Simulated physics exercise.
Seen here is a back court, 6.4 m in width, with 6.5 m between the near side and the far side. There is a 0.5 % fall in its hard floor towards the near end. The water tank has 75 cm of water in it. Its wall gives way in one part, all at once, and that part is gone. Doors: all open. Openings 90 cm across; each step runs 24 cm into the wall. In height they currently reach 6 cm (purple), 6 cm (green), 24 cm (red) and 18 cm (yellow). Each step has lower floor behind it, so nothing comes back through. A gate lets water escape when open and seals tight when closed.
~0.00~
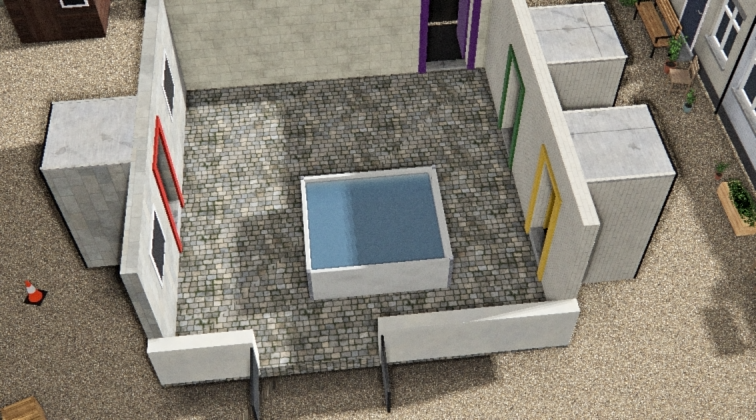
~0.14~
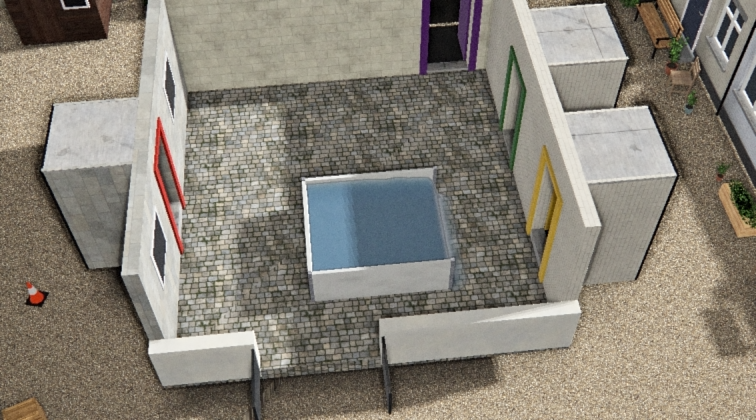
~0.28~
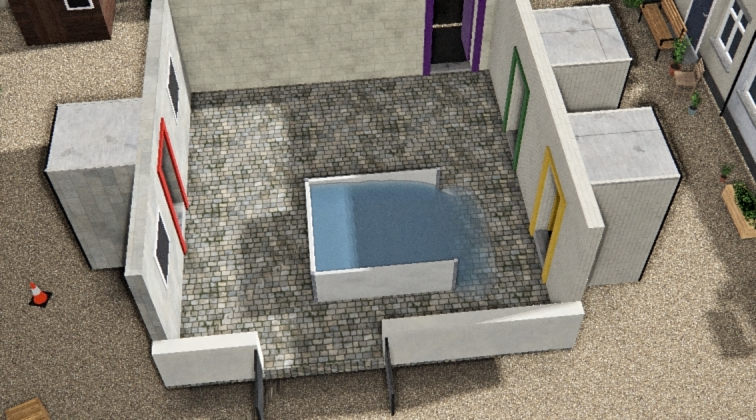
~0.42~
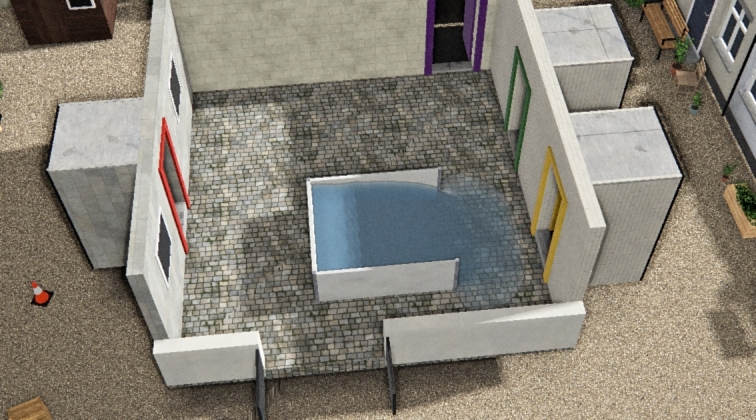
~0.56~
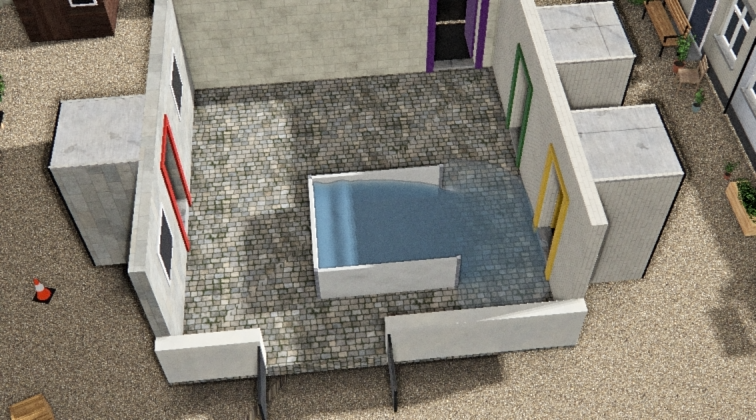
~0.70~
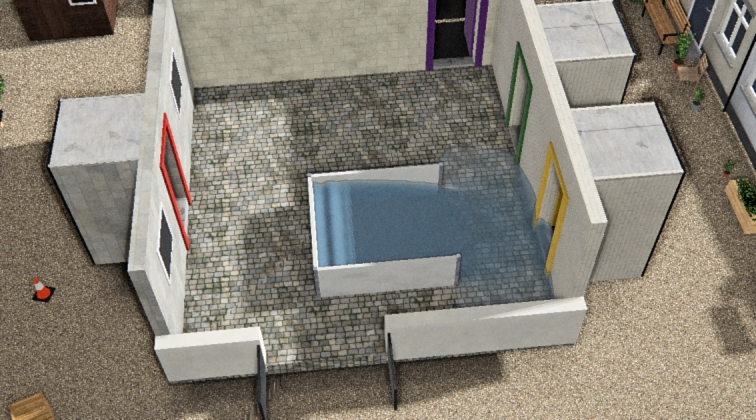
In a walled courtyard with a cobbled floor, a square tank of water lost its right side all at once, and the water poured out and spread across the stones to the yellow doorway.
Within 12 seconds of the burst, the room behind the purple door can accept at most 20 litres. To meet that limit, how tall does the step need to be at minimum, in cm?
At least 21 cm or so.
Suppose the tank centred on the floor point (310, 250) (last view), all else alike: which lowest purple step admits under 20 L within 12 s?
Minimum: Approx. 19 cm.
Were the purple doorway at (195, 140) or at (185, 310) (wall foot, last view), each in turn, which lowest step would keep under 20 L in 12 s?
In turn: Roughly 9.0 cm, roughly 14.0 cm.
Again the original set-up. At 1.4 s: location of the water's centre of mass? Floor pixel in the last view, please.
The water's centre is at about (434, 239).
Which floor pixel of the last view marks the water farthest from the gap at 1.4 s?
Near (497, 100).
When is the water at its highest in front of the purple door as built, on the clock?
About 3.2 seconds.
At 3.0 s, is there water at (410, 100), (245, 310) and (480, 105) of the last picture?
Listed order - soaked through, unwetted, soaked through.
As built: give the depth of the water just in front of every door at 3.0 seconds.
Door by door in centimetres - purple 20, green 13, red 0, yellow 31.
After 1.4 s water covers 20 % of the floor, deepest (51 cm) near (529, 224); it has not reached the purple door.
After 3.0 s water covers 45 % of the floor, deepest (38 cm) near (556, 325); 20 cm at the purple door, 71 litres in over its 6 cm step.
After 12.0 s water covers 100 % of the floor, deepest (10 cm) near (341, 194); 4 cm at the purple door, 299 litres in over its 6 cm step.
At the purple door as built, the water arrived by 2.1 s and peaked near 22 cm at 3.2 s.
Run again over the same 12 s with other heights there, 48 litres in over 17.5 cm, 9 litres over 23.5 cm. The limit of 20 litres is kept from about 21 cm up.
